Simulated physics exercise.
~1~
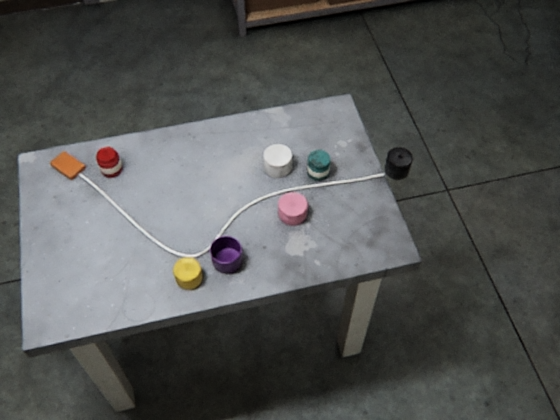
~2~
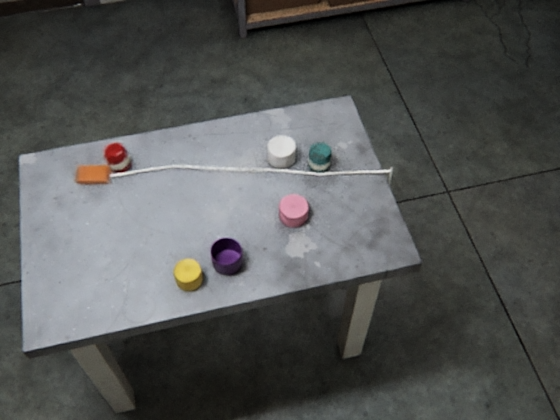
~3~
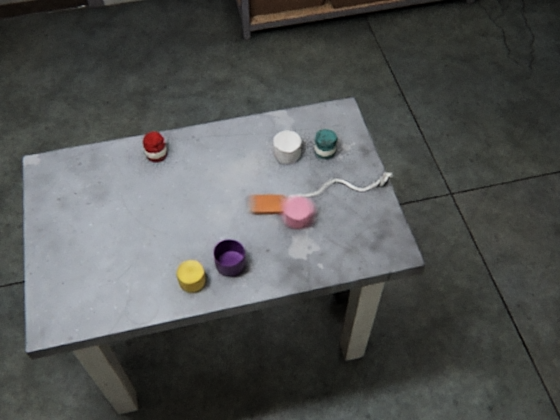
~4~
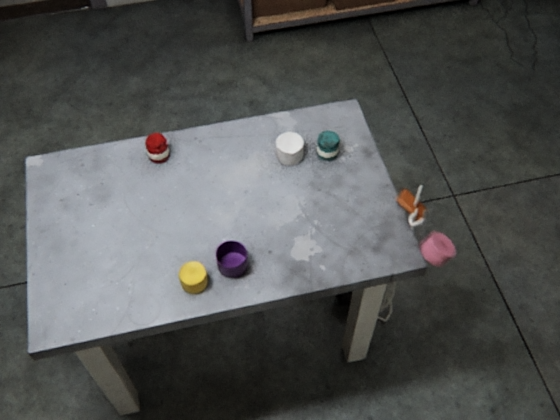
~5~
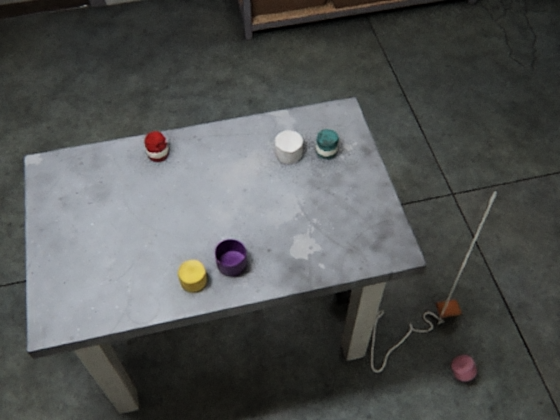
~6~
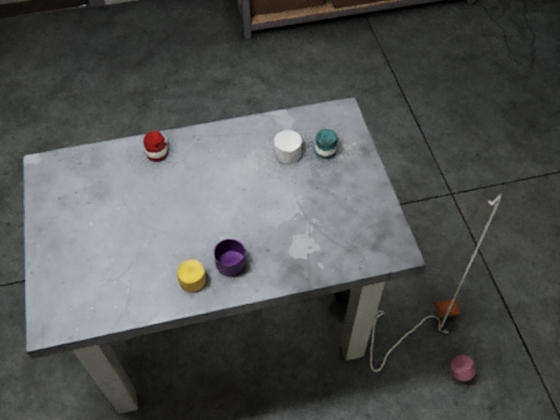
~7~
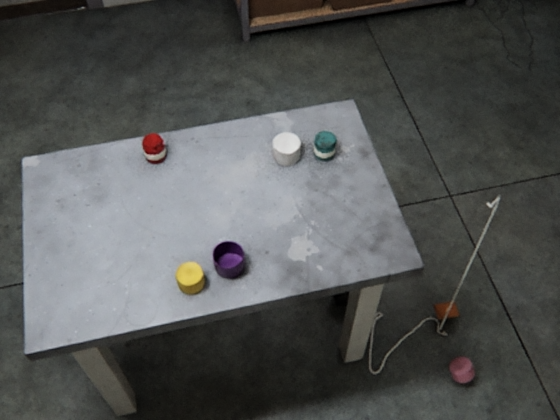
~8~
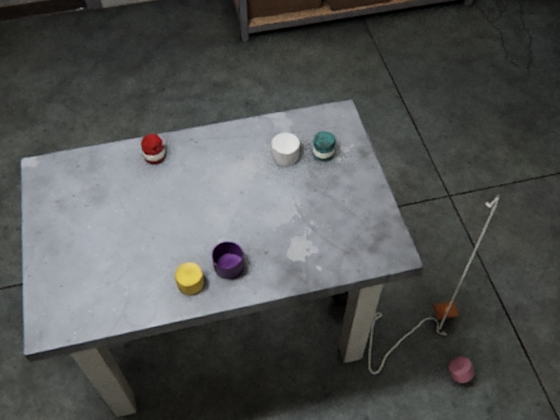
White cord dragging an orange phone rightward across a grey table, both dropping off the edge with a pink tub.
